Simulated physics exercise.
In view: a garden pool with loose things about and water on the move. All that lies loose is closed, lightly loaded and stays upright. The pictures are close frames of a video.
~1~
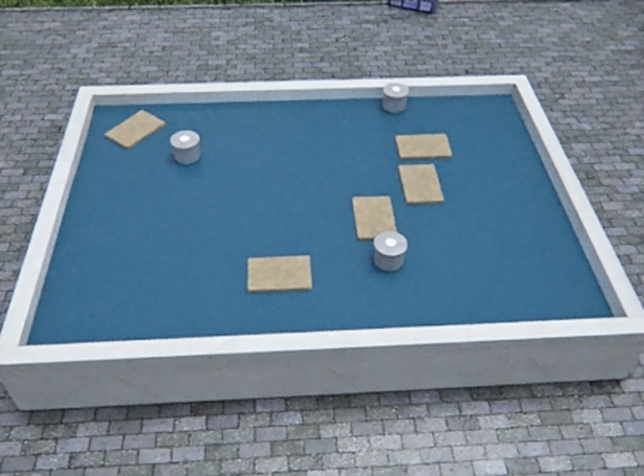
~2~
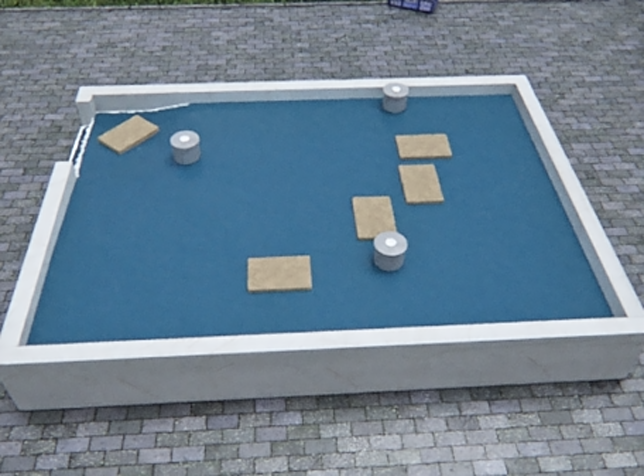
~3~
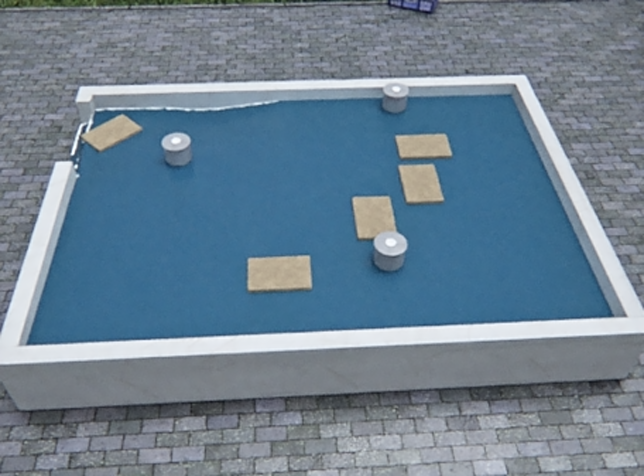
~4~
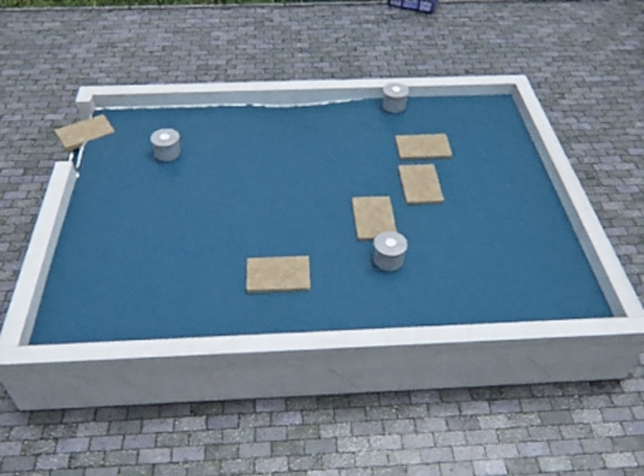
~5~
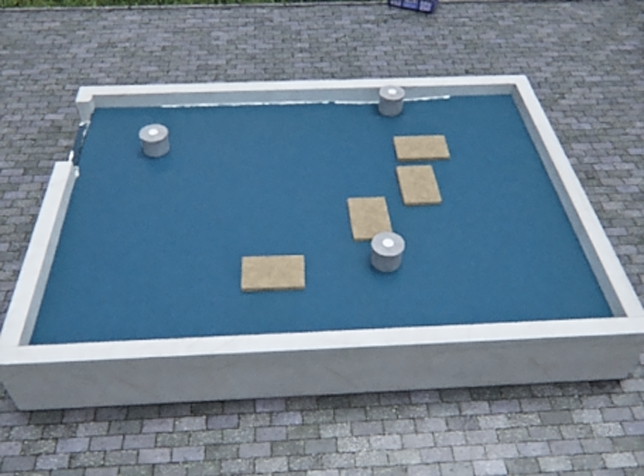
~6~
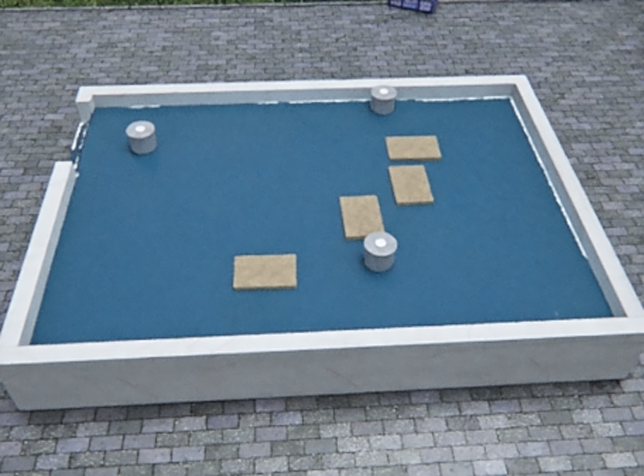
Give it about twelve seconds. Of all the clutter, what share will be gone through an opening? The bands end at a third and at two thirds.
That comes to under a third.
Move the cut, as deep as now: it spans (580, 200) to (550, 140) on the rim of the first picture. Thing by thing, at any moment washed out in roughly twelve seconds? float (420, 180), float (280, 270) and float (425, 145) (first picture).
One after the other: Washed out, kept in, through.
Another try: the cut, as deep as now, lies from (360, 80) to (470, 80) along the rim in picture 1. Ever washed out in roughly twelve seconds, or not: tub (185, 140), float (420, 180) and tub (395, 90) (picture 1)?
In that order: No, out, carried outside.
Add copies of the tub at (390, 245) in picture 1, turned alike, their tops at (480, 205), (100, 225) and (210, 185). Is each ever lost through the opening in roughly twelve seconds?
In that order: Stays, carried outside, gone.
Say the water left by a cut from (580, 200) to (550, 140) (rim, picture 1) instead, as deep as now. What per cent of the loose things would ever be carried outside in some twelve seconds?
I make it 40 per cent.
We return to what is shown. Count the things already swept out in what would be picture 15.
2 of them.
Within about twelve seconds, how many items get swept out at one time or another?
That makes 2.
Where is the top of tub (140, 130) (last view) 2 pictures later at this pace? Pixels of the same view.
Roughly at (107, 127).
A moment on, 1 of 8 are out; 7 afloat.
Next, 2 of 8 are out; 6 afloat.
Later, 2 of 8 are out; 6 afloat.
In the end, 2 of 8 are out; 6 afloat.
